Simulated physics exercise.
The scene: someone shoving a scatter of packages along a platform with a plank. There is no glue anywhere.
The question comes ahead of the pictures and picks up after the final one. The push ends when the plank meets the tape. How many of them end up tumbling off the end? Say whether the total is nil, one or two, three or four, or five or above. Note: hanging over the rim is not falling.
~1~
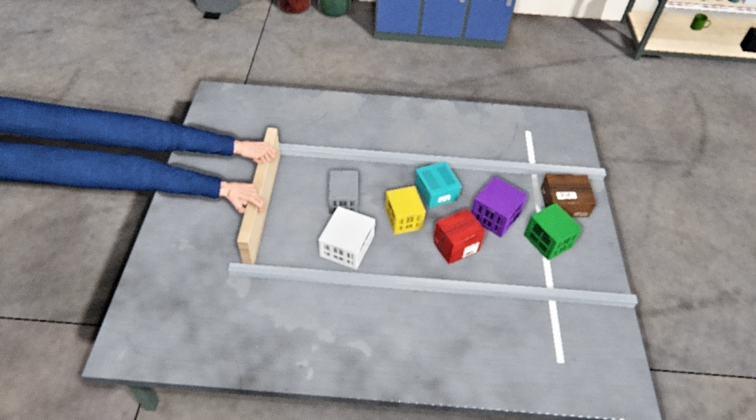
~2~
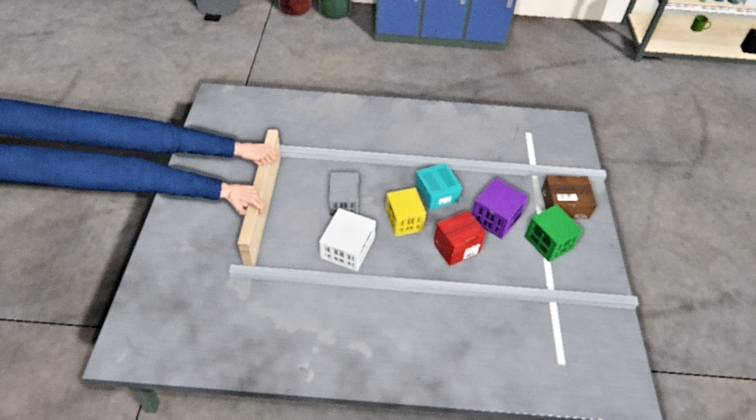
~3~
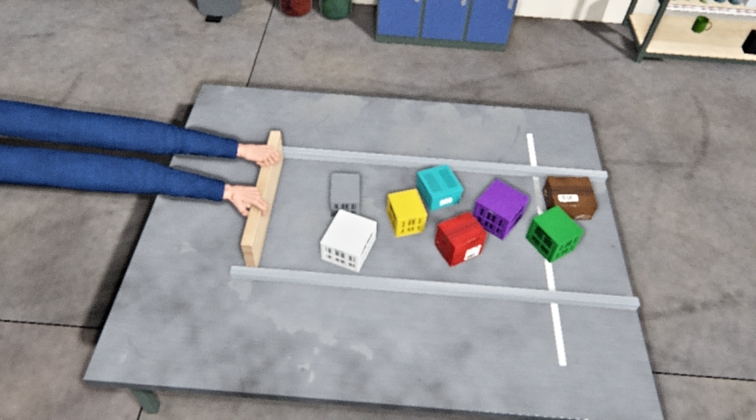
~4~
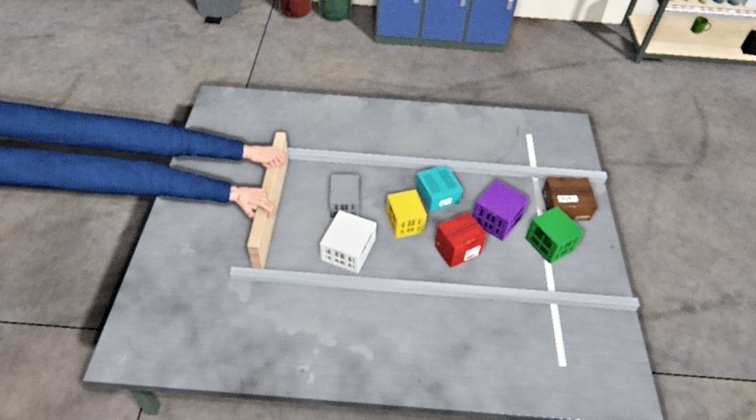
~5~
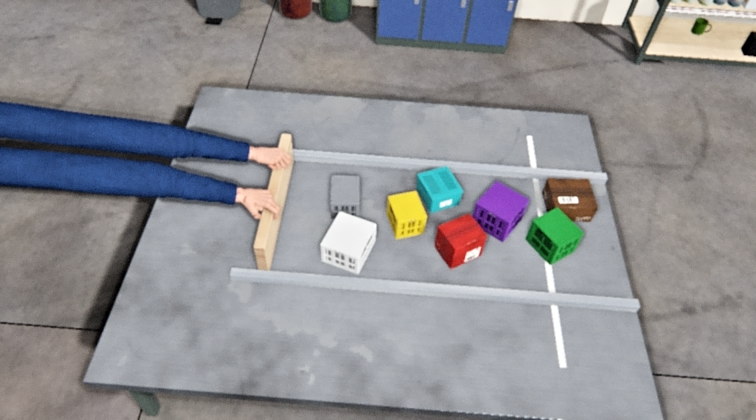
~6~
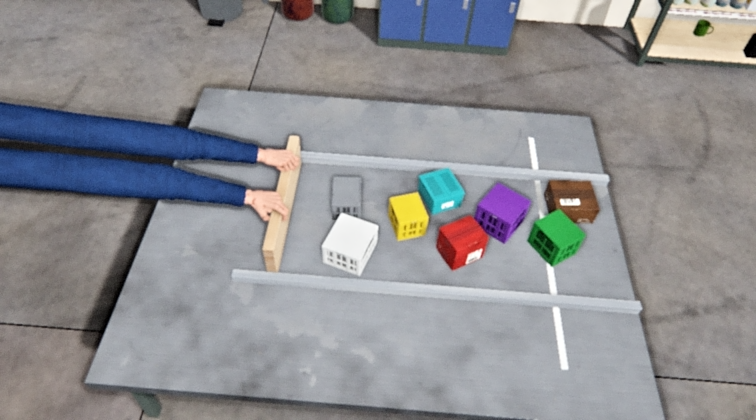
The drop count fails to reach three, yet is not nil.
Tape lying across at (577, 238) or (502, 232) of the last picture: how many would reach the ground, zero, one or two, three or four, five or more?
In turn: At least five; not one.
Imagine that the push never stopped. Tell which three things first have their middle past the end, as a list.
Listed earliest first: Brown parcel, green crate, red parcel.
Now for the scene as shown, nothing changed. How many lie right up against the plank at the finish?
All in all, 3.
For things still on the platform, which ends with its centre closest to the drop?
That is the green crate.
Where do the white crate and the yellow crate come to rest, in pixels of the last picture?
Final positions: Near (574, 265); near (595, 238).
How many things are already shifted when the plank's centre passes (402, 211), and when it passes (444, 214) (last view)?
The first number is 5, the next one 6.
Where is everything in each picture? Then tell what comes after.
Brown parcel (567, 196); green crate (552, 232); purple crate (498, 207); plank (261, 194); tape (542, 229), in the first frame.
Green crate (553, 233); turquoise tote (438, 187), in the second frame.
Purple crate (500, 210); white crate (349, 241), in the third frame.
Brown parcel (569, 199); grey crate (345, 196), in the fourth frame.
Green crate (554, 236); red parcel (460, 241), in the fifth frame.
Brown parcel (571, 202); green crate (555, 238); purple crate (501, 213); plank (284, 202); tape (545, 235), in the sixth frame.
A little later, none off yet; brown parcel at rest near (571, 202); green crate at rest near (555, 238); purple crate at rest near (501, 213).
Next, none off yet; brown parcel at rest near (571, 202); green crate at rest near (555, 238); purple crate shifted about its own width near (522, 205).
When it is over, the number that fall off is one or two; down, brown parcel.
